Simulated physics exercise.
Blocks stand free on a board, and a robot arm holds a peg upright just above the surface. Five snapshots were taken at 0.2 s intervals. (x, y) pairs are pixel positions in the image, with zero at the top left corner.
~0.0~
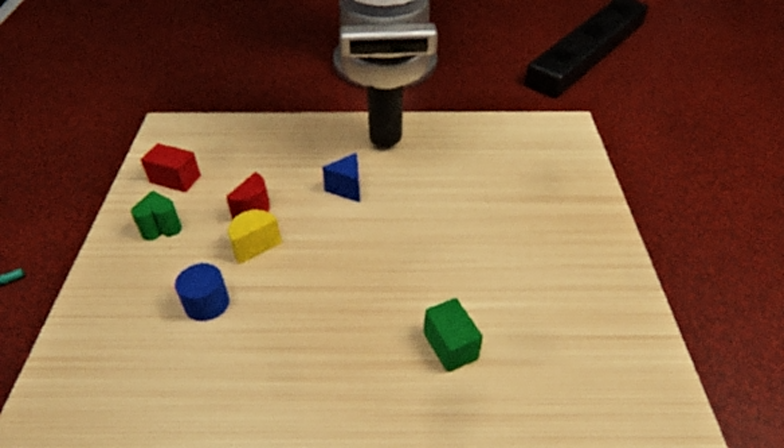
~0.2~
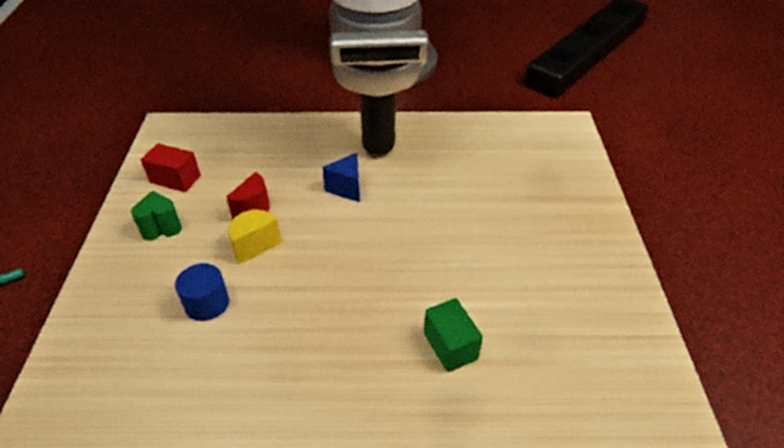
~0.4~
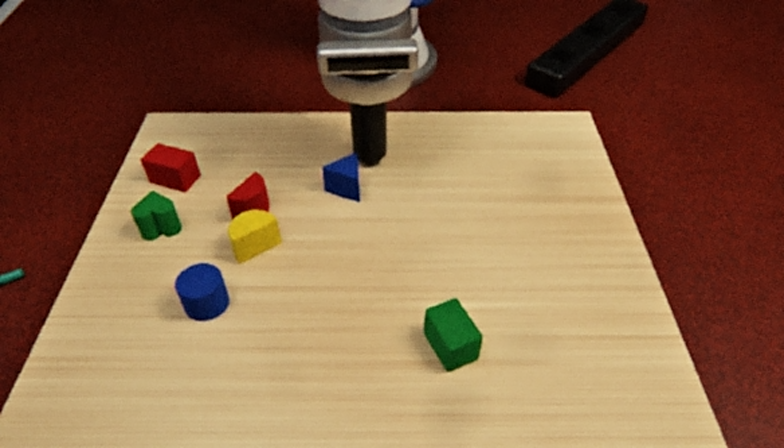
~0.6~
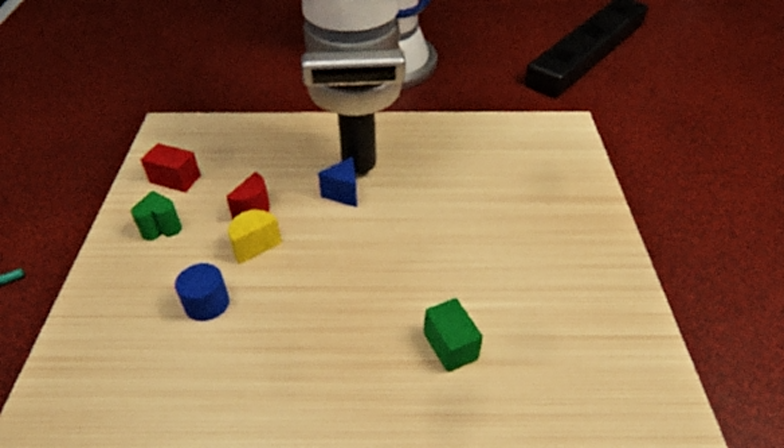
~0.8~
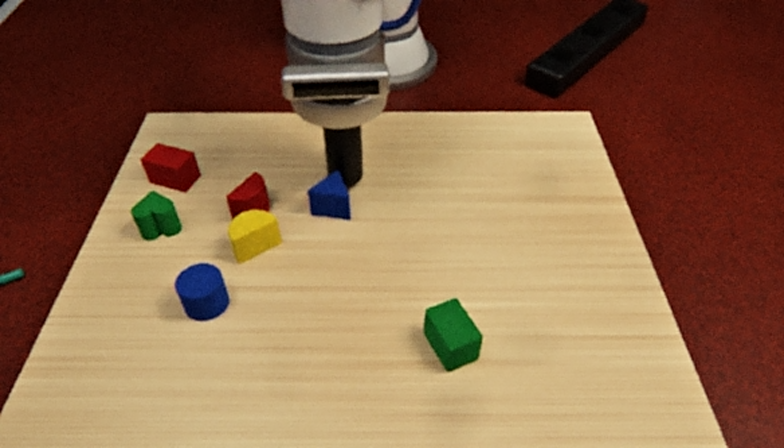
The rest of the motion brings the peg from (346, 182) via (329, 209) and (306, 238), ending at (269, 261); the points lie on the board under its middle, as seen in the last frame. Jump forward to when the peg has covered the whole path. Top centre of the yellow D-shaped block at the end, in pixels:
My best guess is (222, 226).
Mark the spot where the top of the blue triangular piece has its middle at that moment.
For the centre of its top, I'd go with (312, 241).
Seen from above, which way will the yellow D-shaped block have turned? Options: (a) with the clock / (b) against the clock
a (with the clock)
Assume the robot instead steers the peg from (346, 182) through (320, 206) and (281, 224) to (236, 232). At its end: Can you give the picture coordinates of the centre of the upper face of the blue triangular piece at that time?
In the picture, that point is around (315, 213).
On the path given first. One third of the way, peg (328, 202); blue triangular piece (320, 215), turned 20° anticlockwise.
Two thirds of the way, peg (305, 231); blue triangular piece (315, 236), turned 95° anticlockwise.
At the end, peg (267, 254); blue round block still; yellow D-shaped block (222, 226), turned 50° clockwise; blue triangular piece (312, 241), turned 110° anticlockwise.
